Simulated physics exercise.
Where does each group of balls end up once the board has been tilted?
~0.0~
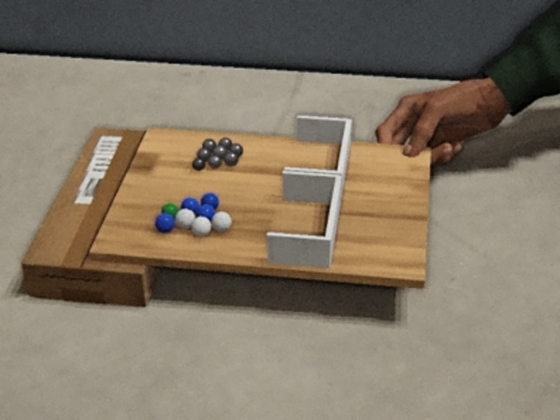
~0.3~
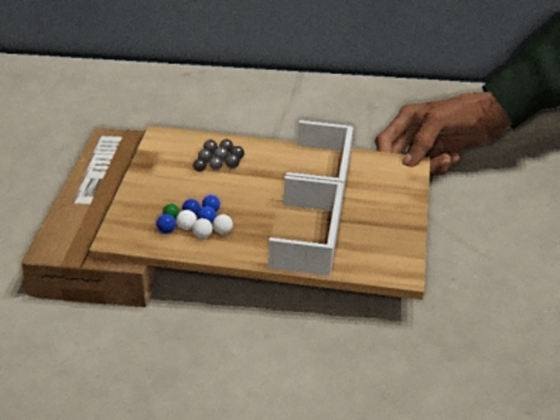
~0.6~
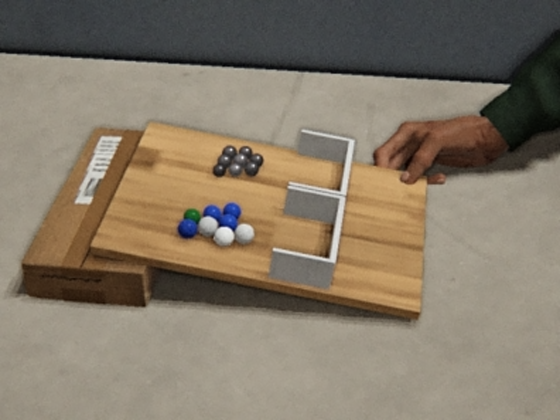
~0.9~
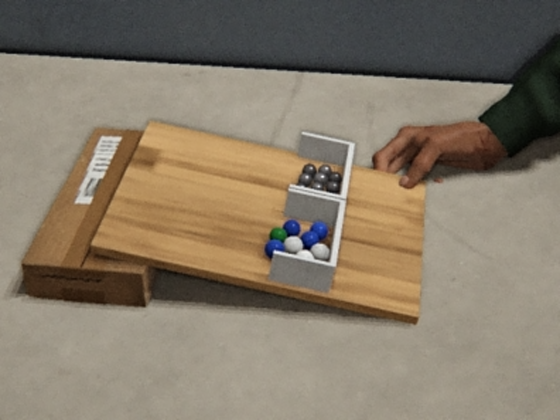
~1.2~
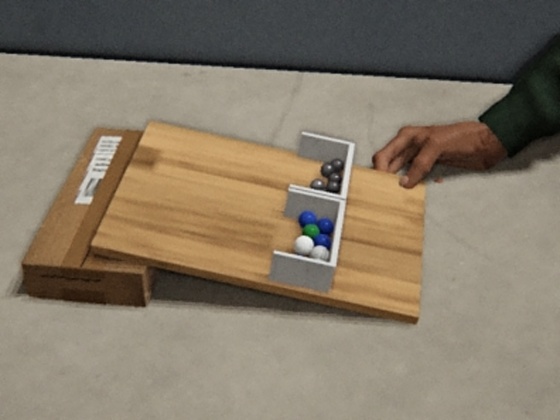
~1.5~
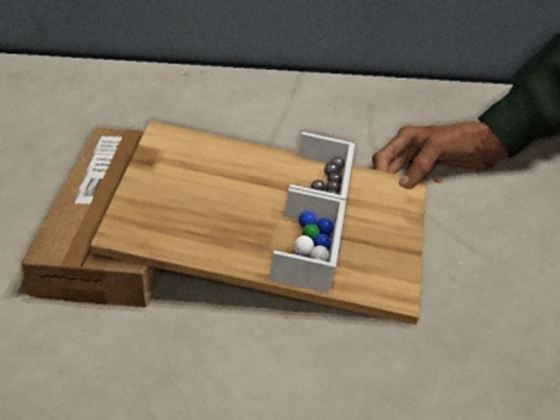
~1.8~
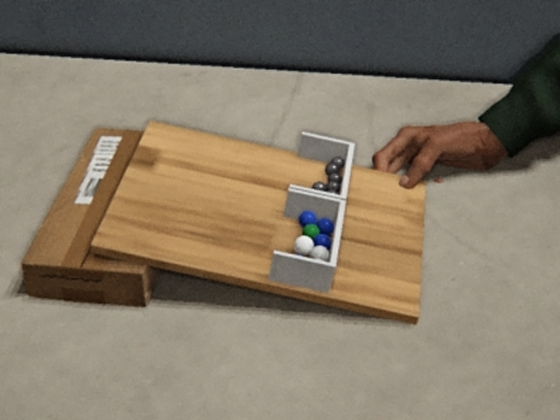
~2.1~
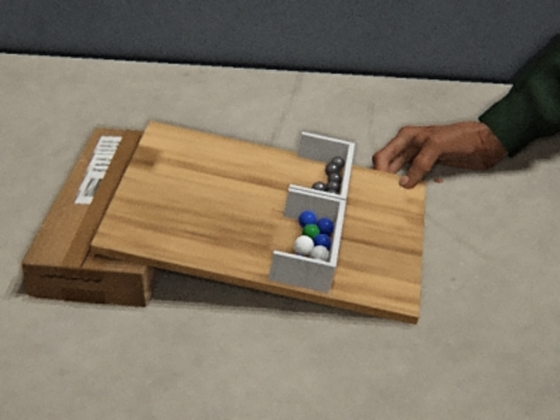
Each group is stopped by its own barrier. The dark grey balls rest against the back one, and the blue, white and green balls rest against the front one.
